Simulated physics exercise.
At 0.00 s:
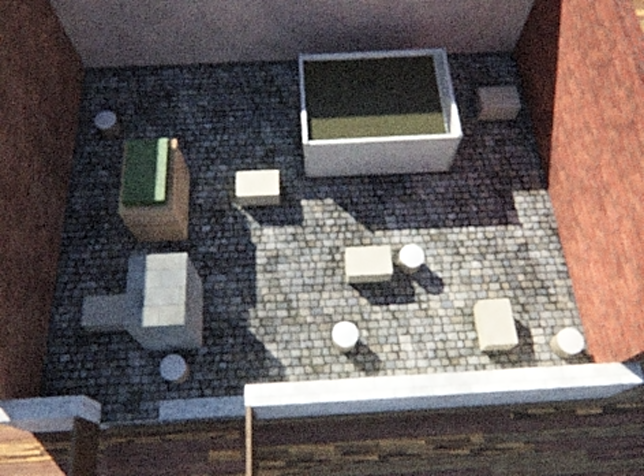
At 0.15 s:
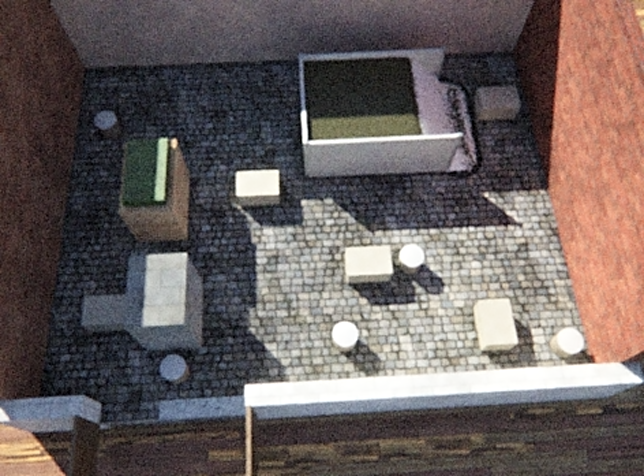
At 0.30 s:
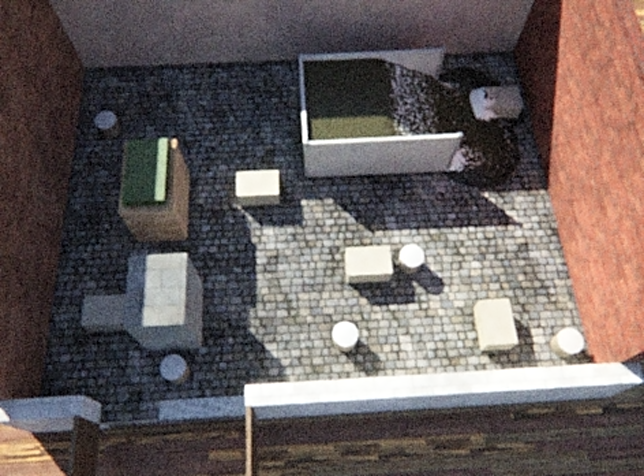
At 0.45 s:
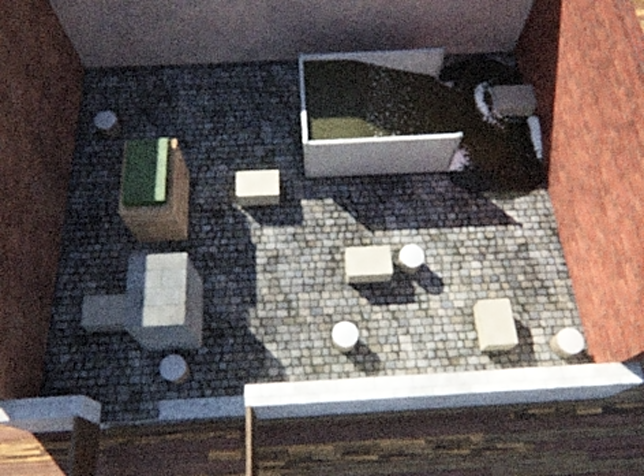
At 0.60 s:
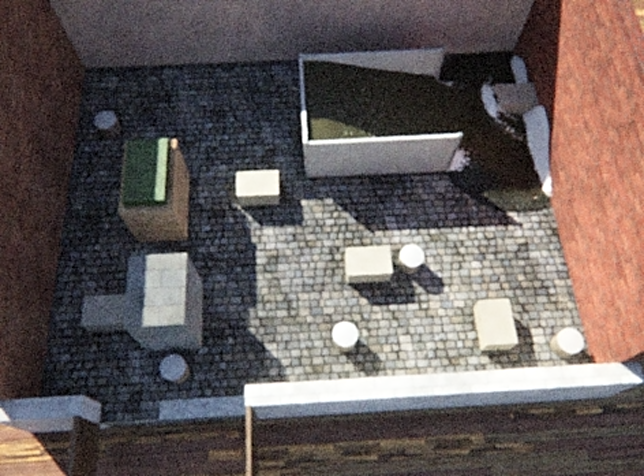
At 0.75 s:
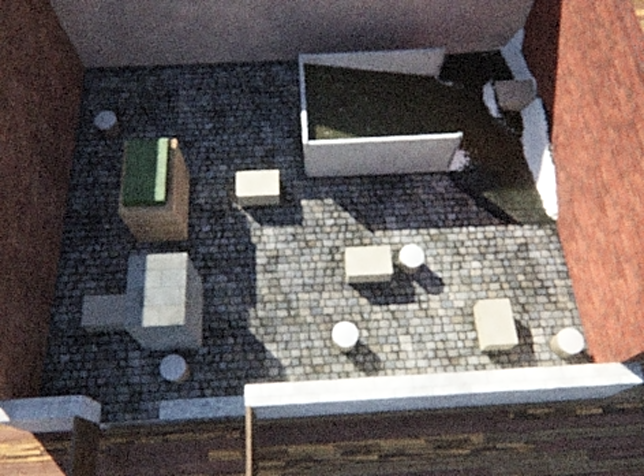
A large white-walled tank of dark greenish water stands at the back of a grey cobbled yard between reddish walls, seen from high above by a still camera. Pale crates and white pails dot the paving, with a green-topped box and a grey block at left. The tank's right side opens, and dark water pours out, spreads to the right wall and nudges the nearby crate slightly rightward.
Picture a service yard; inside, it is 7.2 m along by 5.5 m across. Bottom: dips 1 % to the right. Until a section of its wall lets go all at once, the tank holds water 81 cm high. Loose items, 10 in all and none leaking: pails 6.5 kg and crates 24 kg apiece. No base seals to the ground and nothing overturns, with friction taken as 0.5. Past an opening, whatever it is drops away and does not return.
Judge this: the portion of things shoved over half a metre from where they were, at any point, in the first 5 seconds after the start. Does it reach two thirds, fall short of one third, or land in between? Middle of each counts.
Middle band.
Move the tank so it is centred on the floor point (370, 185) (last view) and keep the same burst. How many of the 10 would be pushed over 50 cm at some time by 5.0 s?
Then 5.
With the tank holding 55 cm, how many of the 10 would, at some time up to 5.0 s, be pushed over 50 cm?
The answer would then be 4.
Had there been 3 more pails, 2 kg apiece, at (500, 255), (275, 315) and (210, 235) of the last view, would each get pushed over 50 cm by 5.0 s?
Going through them, I'd say exceeds it, exceeds it and finally falls short.
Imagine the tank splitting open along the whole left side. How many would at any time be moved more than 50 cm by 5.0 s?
Count: 4.
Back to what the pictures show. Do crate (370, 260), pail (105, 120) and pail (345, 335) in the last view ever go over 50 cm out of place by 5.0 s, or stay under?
Taking them in turn, the answers are smaller, greater and greater.
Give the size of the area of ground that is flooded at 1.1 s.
Wet area: Approx. 8.0 m2.
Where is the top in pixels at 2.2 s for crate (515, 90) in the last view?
(487, 41), roughly.
After 1.1 s 0 of 10 are over 50 cm from their spots; 1 afloat.
After 2.2 s 1 of 10 are over 50 cm from their spots; 2 afloat.
After 3.5 s 4 of 10 are over 50 cm from their spots; 2 afloat.
After 5.0 s 6 of 10 are over 50 cm from their spots, and 6 have been at some point; 2 afloat.
